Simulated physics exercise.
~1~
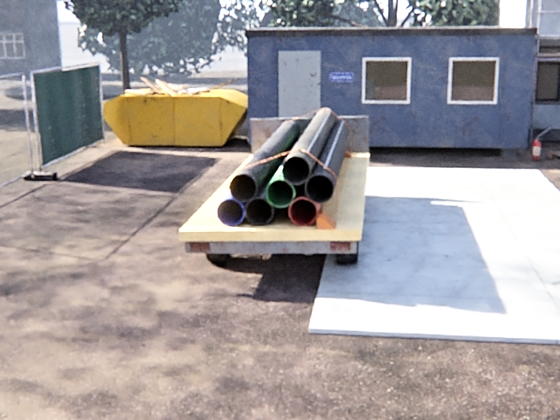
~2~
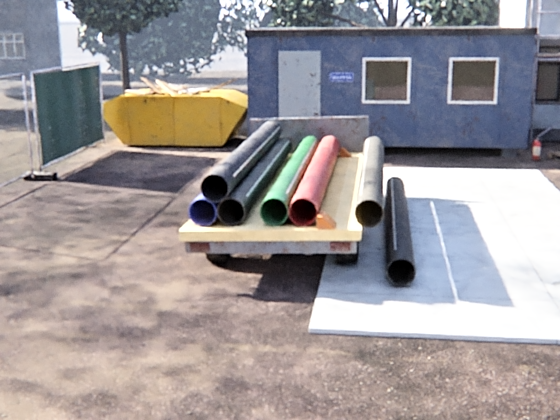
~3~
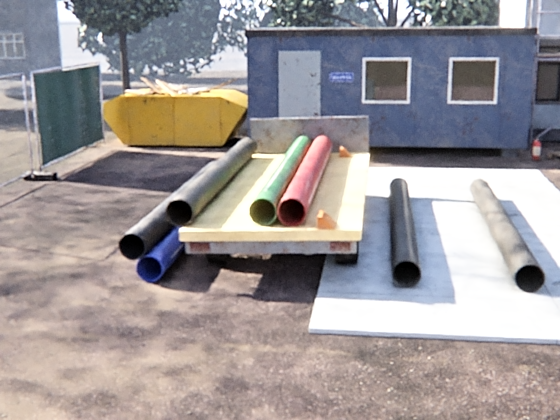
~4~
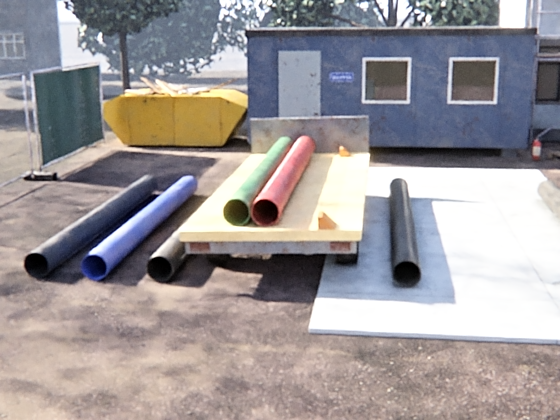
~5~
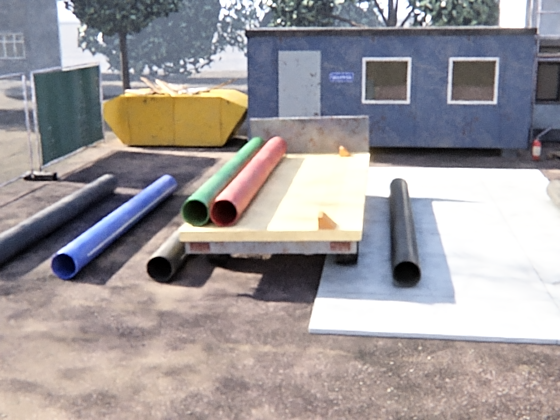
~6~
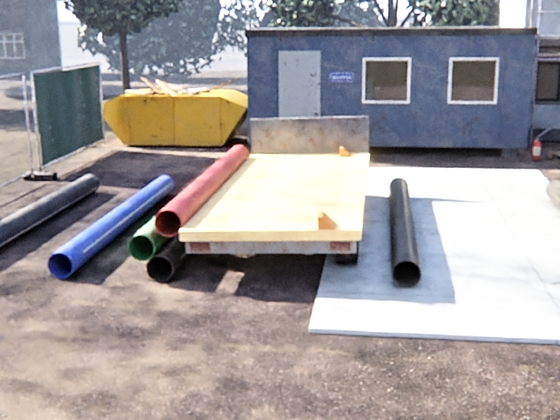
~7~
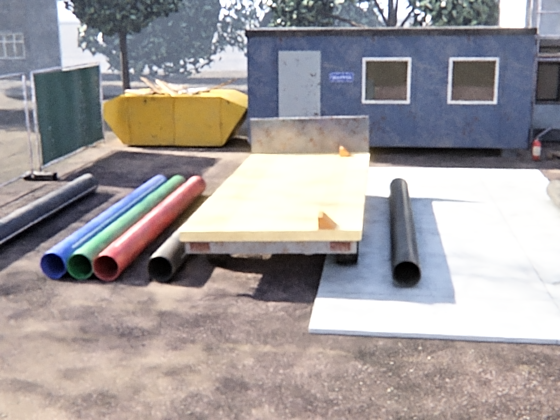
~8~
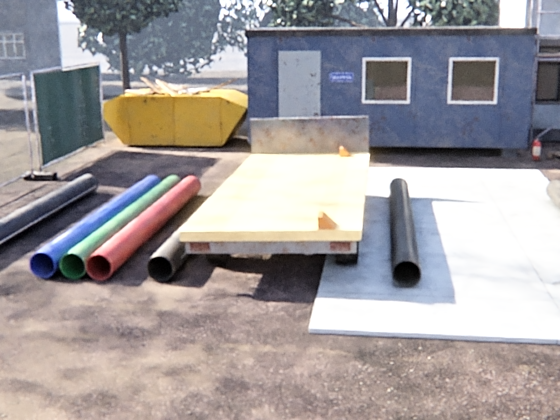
Seven pipes, among them a red, a green and a blue one, lie stacked on a low flatbed trailer seen from behind in a sunlit yard. A yellow skip and a blue cabin stand beyond, with pale paving to the right. The stack spreads, and two dark pipes drop off the right side while blue and others go over the left. Green and red roll slowly left across the deck, then fall off that edge too. The deck ends empty, with blue, green and red side by side on the ground to the left among dark pipes, and one black pipe on the paving.
